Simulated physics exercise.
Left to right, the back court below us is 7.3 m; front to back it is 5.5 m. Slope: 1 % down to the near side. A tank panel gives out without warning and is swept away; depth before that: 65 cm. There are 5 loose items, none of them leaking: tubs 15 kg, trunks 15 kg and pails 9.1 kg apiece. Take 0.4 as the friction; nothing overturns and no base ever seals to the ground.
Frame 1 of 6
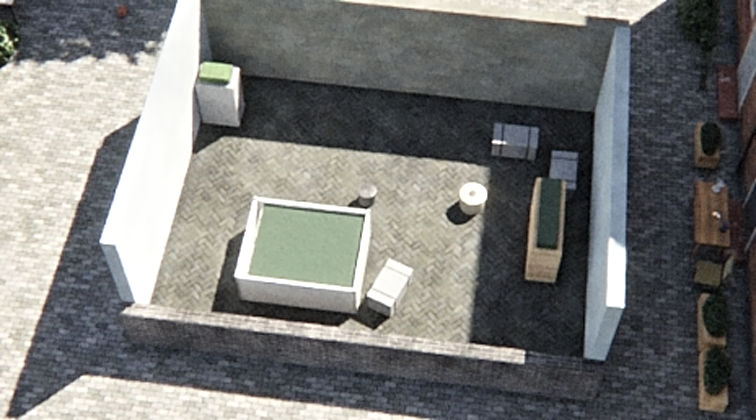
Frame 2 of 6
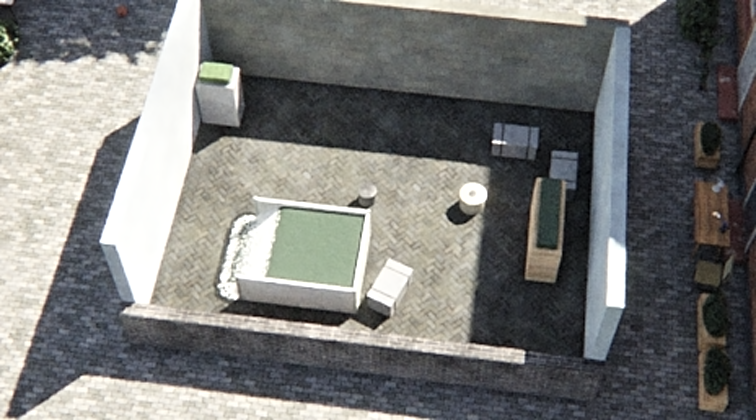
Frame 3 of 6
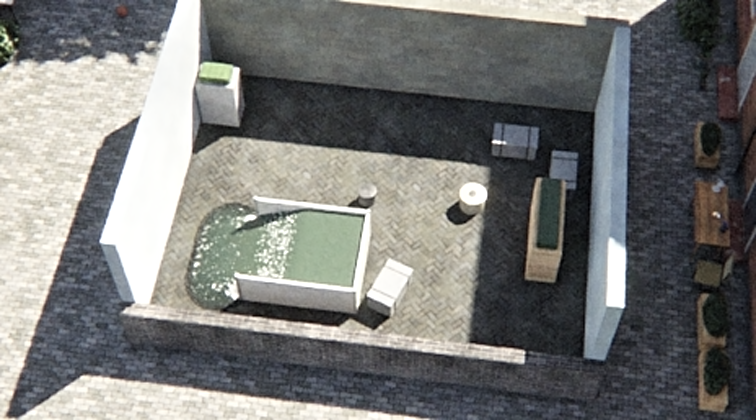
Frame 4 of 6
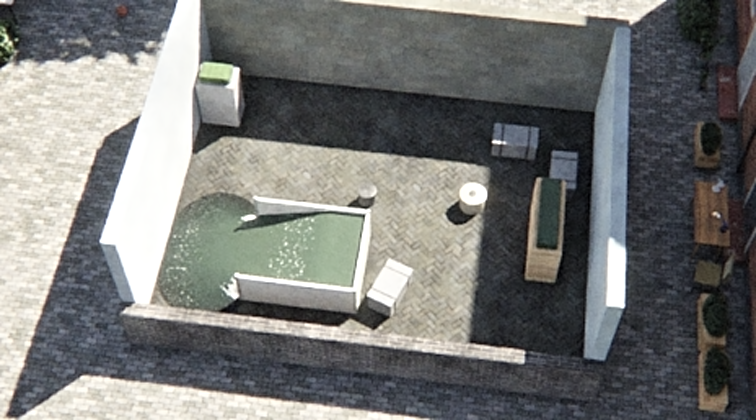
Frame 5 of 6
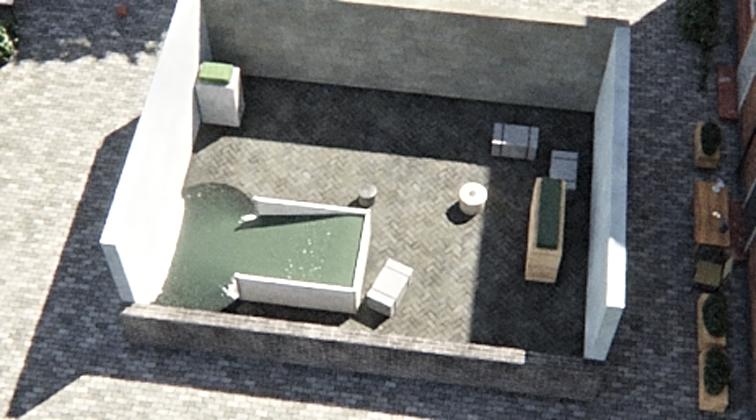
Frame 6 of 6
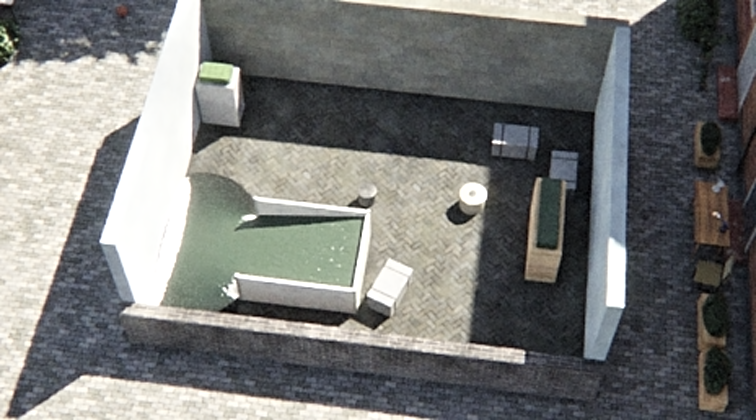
We see a walled, paved court from above as the left side of a white tank of green water gives way, and the water pours out, foaming, and spreads to the left wall while the loose objects stay put.
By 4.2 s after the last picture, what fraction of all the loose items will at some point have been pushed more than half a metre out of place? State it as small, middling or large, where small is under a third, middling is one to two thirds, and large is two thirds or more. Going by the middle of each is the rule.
Small.
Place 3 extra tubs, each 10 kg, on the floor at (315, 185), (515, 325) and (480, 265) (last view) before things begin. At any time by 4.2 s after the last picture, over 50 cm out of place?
In the order asked: Not as far, farther than that, not as far.
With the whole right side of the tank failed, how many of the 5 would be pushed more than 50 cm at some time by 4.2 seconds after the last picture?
Then it comes to 4 of them.
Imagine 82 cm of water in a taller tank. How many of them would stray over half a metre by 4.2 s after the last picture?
In that case 0 of them.
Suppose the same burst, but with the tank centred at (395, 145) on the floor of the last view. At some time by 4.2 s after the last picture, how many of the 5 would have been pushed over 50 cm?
In that case the number is 0.
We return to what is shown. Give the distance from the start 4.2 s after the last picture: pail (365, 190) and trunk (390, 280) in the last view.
First: 0 cm. Second: 0 cm.
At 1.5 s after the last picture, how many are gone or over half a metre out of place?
The number by then is 0.
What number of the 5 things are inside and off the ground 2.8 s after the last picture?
At that time, 0.
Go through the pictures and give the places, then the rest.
A tub at (473, 194), on the bottom; a trunk at (390, 282), on the bottom; water covers 2.8 m2; 0 of 5 have shifted, in the first picture.
A tub at (473, 194) rests on the ground; a trunk at (390, 282), on the bottom; 3.7 m2 under water; 0 of 5 have shifted, in the second picture.
A tub at (473, 194), on the bottom; a trunk at (390, 282) rests on the ground; water covers 4.8 m2; 0 of 5 have shifted, in the third picture.
A tub at (473, 194) rests on the ground; a trunk at (390, 282) rests on the ground; water covers 6.2 m2; 0 of 5 have shifted, in the fourth picture.
A tub at (473, 194) rests on the ground; a trunk at (390, 282) rests on the ground; water covers 6.8 m2; 0 of 5 have shifted, in the fifth picture.
A tub at (473, 194), on the bottom; a trunk at (390, 282) rests on the ground; water covers 7.1 m2; 0 of 5 have shifted, in the sixth picture.
Then, 0.4 s after the last picture 0 of 5 are over 50 cm from their spots; 0 afloat.
Then, 1.5 s after the last picture 0 of 5 are over 50 cm from their spots; 0 afloat.
Then, 2.8 s after the last picture 0 of 5 are over 50 cm from their spots; 0 afloat.
Then, 4.2 s after the last picture 0 of 5 are over 50 cm from their spots, and 0 have been at some point; 0 afloat.
